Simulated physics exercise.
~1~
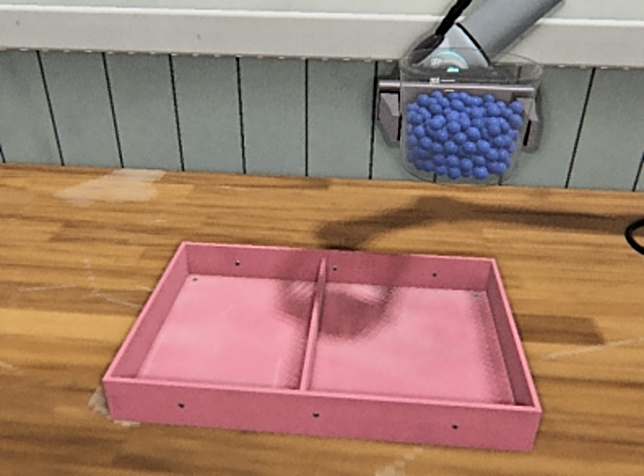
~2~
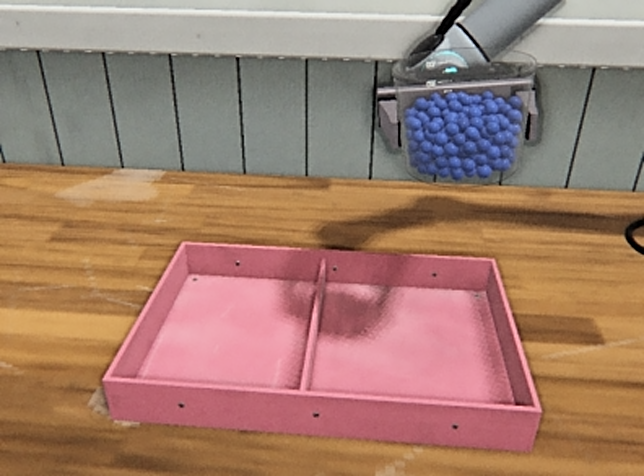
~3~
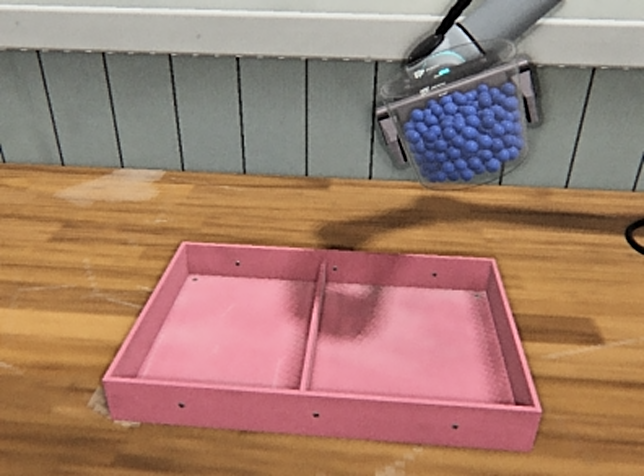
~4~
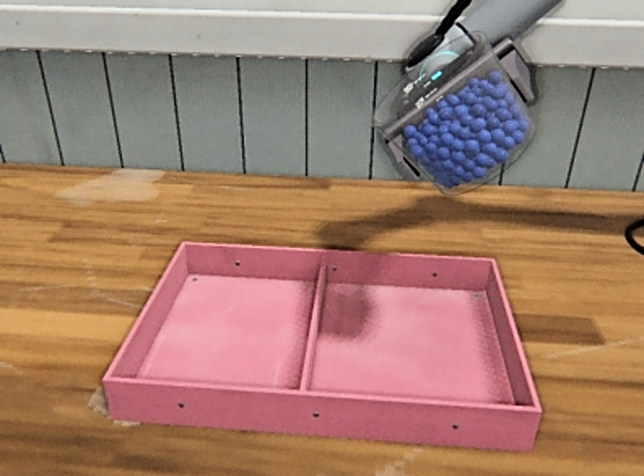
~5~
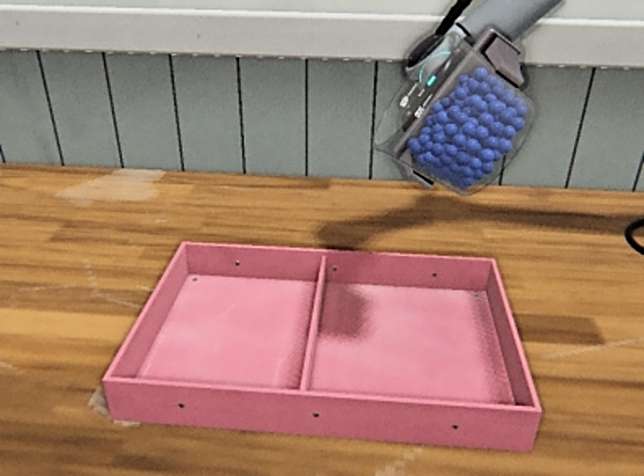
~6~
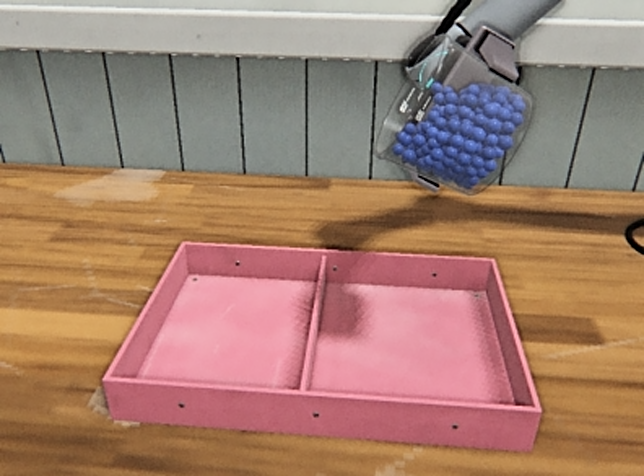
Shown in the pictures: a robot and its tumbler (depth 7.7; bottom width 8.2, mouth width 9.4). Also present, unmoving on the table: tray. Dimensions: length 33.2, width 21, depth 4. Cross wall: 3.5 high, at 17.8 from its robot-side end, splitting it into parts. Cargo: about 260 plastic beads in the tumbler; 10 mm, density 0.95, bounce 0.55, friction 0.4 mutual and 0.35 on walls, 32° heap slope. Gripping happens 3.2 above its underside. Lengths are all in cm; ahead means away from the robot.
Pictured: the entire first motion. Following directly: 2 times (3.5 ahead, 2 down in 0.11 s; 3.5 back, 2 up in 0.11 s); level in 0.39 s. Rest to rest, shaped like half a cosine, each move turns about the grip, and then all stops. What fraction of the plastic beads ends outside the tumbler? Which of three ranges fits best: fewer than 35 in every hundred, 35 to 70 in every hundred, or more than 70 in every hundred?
Fewer than 35 in every hundred.
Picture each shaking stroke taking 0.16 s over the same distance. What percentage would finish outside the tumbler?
I'd expect close to 10 in a hundred.
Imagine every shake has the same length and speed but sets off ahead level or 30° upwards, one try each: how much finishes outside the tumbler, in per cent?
Roughly 45 per cent, then 60 per cent.
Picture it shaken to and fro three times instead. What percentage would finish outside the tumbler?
Roughly 25 in a hundred.
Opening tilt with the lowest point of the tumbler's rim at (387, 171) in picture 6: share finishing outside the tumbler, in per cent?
My estimate is some 70 per cent.
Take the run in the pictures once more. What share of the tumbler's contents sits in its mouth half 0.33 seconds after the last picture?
Mouth half share: Roughly 35 %.
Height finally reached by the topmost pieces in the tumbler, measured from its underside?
About 6.5 cm.
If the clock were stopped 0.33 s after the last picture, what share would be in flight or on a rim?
7 %.
Then, 0.33 s on, tilted 63° forward, highest piece 22 above the table; 237 in the tumbler, 3 in the far-side part, 17 in flight or on a rim.
Then, 0.66 s on, tilted 24° forward, highest piece 26 above the table; 210 in the tumbler, 27 in the far-side part, 18 in the robot-side part, 2 in flight or on a rim.
Then, 1.03 s on, level, highest piece 26 above the table; 210 in the tumbler, 28 in the far-side part, 19 in the robot-side part.
Then, 2.08 s on, level, highest piece 26 above the table; 210 in the tumbler, 28 in the far-side part, 19 in the robot-side part.
In the end, 210 in the tumbler, 28 in the far-side part, 19 in the robot-side part. That is 18 % outside the tumbler.
